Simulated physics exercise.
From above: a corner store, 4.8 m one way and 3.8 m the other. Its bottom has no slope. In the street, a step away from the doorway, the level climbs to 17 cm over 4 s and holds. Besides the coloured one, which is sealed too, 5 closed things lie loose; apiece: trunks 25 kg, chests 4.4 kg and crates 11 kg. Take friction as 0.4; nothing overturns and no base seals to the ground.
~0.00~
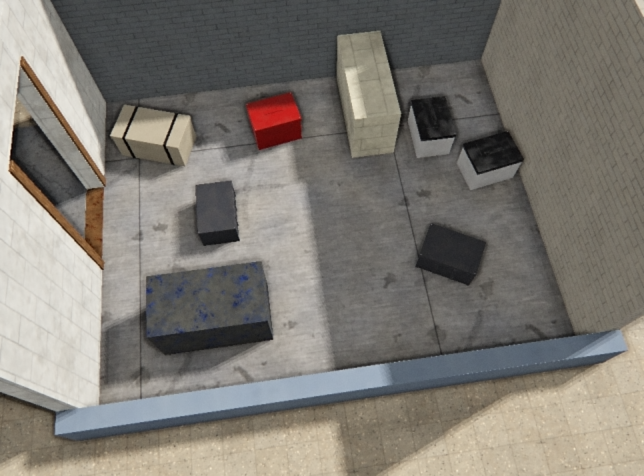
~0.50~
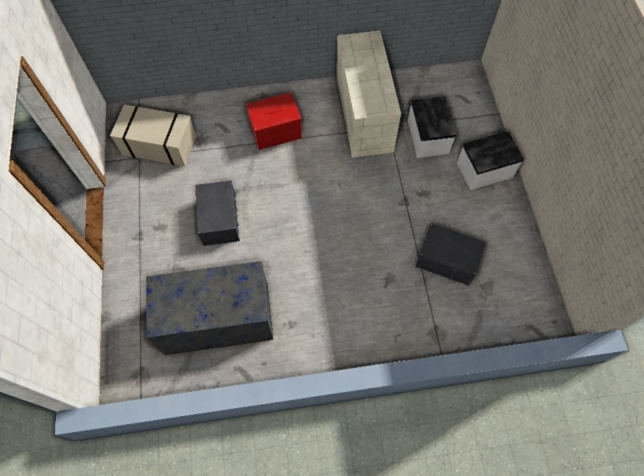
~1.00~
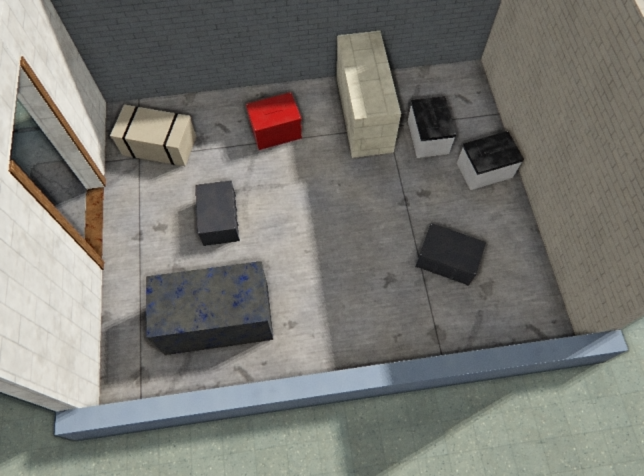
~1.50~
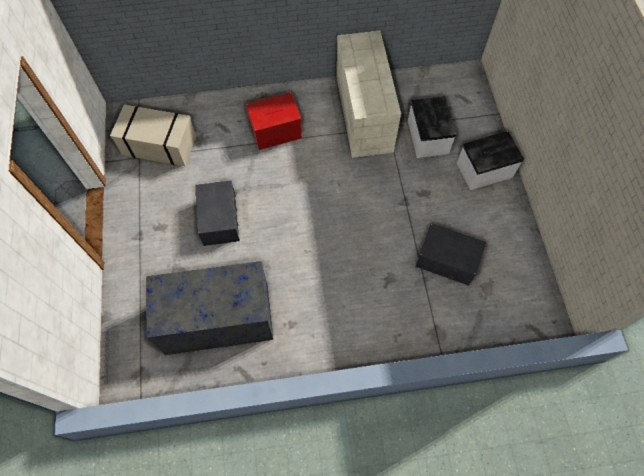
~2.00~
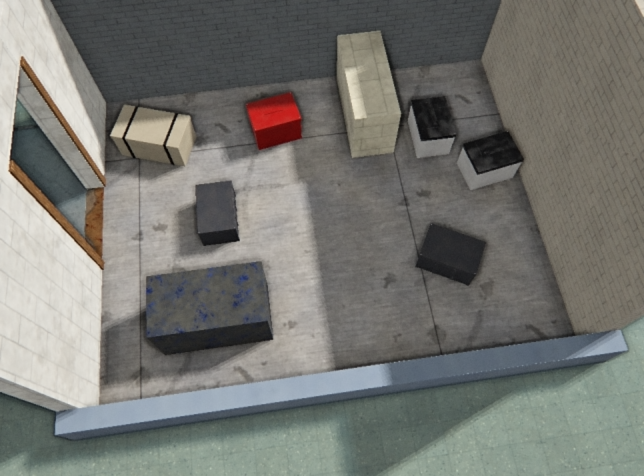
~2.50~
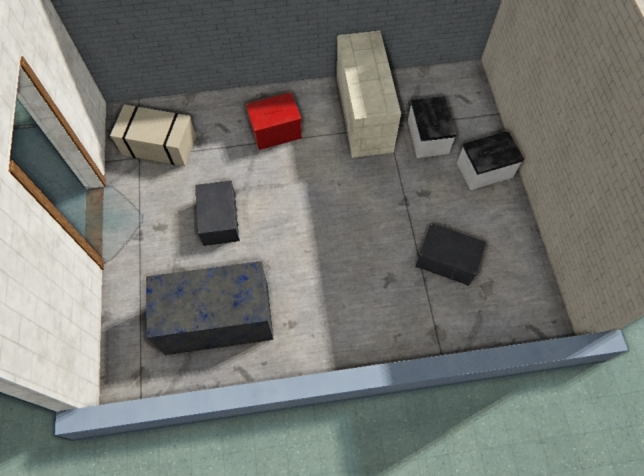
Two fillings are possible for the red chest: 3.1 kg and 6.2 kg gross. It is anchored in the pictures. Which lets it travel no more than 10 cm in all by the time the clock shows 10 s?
Verdict: Neither load is enough.
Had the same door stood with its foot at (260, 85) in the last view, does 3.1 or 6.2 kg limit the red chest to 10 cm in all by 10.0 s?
In that case neither weight holds it.
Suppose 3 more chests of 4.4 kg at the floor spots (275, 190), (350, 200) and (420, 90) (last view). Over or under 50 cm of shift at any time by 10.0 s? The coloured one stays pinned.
In turn: More, past it, less.
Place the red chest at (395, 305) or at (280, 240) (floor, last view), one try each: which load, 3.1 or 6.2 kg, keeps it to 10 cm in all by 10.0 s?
In turn: Neither holds; neither is enough.
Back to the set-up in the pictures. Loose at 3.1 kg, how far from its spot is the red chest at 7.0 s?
Roughly 50 cm.
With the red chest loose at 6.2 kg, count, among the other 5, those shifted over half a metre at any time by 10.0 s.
That makes 2.
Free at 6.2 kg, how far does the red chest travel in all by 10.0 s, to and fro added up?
About 200 cm.
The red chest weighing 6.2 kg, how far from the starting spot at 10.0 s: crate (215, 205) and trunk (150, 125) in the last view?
In turn: 300 cm, 0 cm.
After 3.5 s the red chest would be 0 cm from its start with 3.1 kg and 0 cm from its start with 6.2 kg; 0 cm of water round it then.
After 4.5 s the red chest would be 4 cm from its start with 3.1 kg and 0 cm from its start with 6.2 kg; 1 cm of water round it then.
After 7.0 s the red chest would be 53 cm from its start with 3.1 kg and 60 cm from its start with 6.2 kg; 6 cm of water round it then.
After 10.0 s the red chest would be 121 cm from its start with 3.1 kg and 103 cm from its start with 6.2 kg; 5 cm of water round it then.
